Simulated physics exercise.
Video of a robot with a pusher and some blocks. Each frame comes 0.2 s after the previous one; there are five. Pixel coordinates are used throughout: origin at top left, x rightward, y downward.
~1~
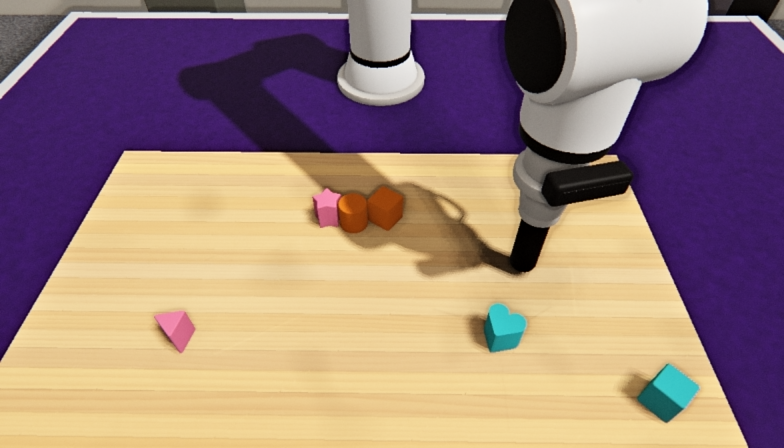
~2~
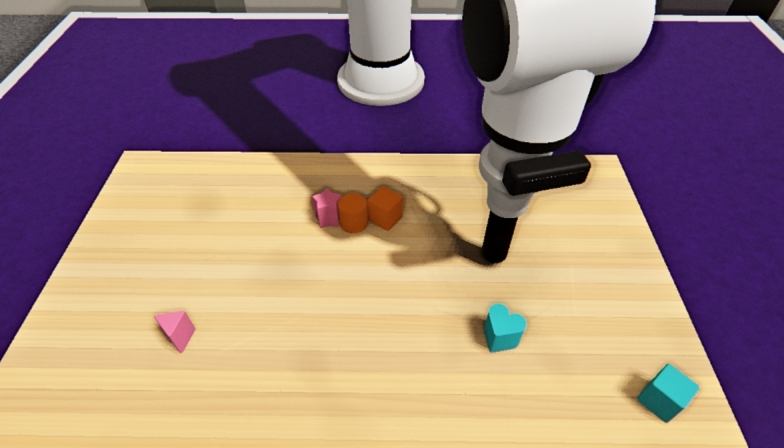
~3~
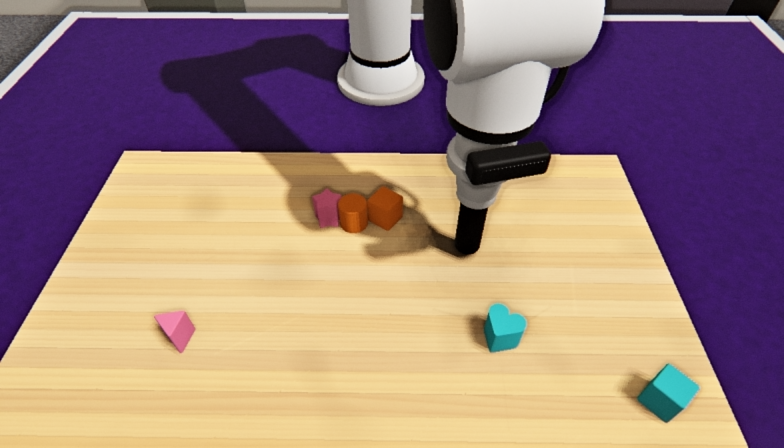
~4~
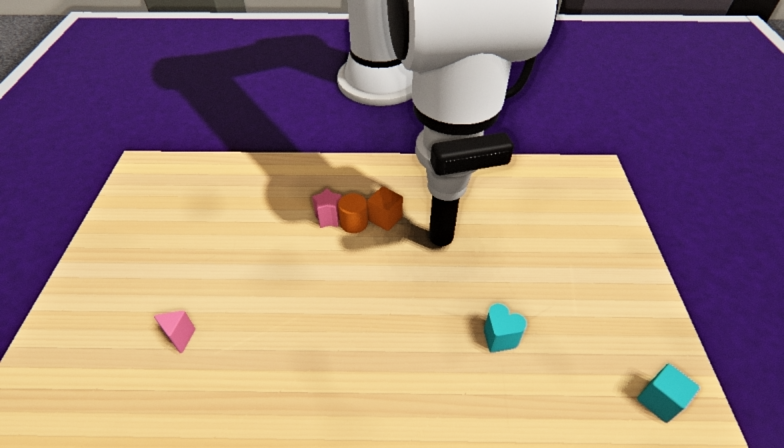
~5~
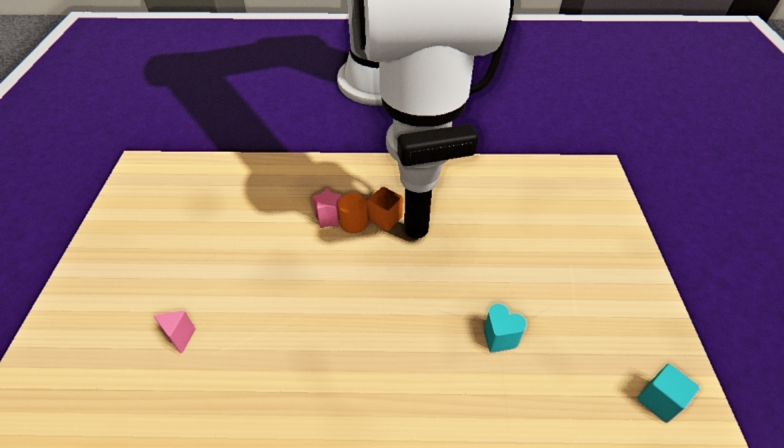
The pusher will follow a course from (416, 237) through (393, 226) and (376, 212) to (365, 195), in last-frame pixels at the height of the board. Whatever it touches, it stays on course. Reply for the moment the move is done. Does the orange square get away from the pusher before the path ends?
My answer is no.
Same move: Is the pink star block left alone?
Yes, that is how it ends up.
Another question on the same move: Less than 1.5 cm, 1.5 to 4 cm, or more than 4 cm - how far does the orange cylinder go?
The answer here is less than 1.5 cm.
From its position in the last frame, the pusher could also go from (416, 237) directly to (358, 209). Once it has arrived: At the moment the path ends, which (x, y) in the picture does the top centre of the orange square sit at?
The answer is (355, 171).
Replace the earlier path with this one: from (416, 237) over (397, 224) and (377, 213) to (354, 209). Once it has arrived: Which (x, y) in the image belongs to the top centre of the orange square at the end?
By then it is at (342, 173).
What follows on the original path. Halfway along, pusher (383, 212); orange square (369, 183), turned 25° clockwise.
At the end, pusher (365, 189); pink star block still; orange cylinder still; orange square (350, 162), turned 15° clockwise.
